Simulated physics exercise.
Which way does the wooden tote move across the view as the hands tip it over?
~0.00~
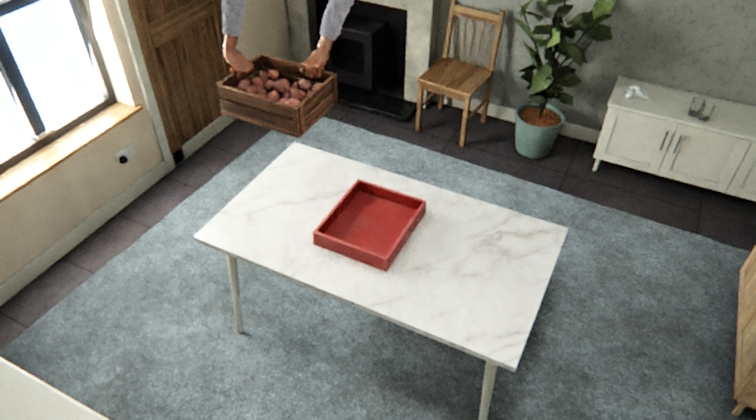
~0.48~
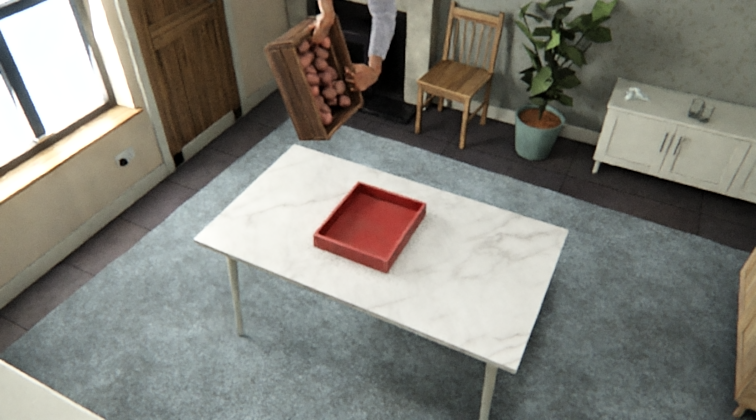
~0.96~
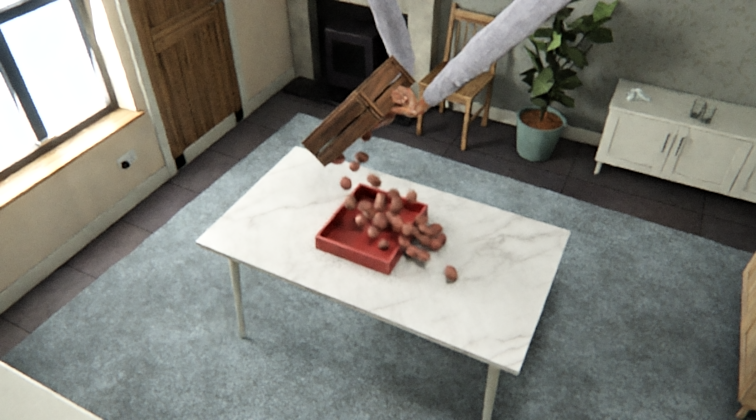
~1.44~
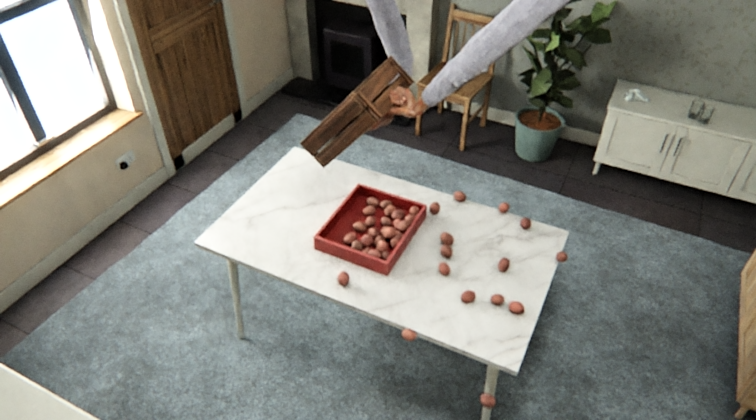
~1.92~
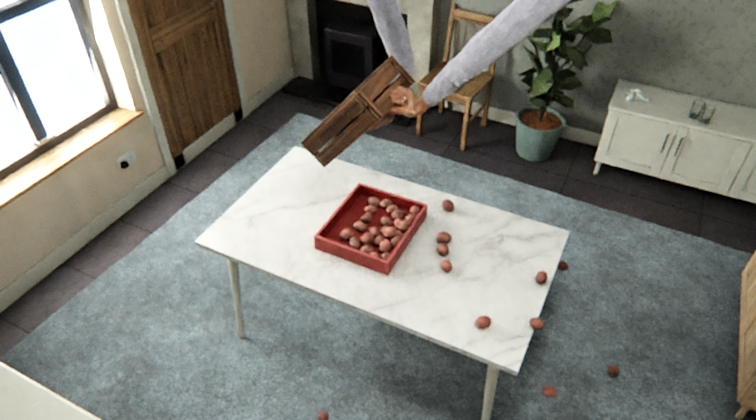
The wooden tote moves to the right as the hands tip it over.
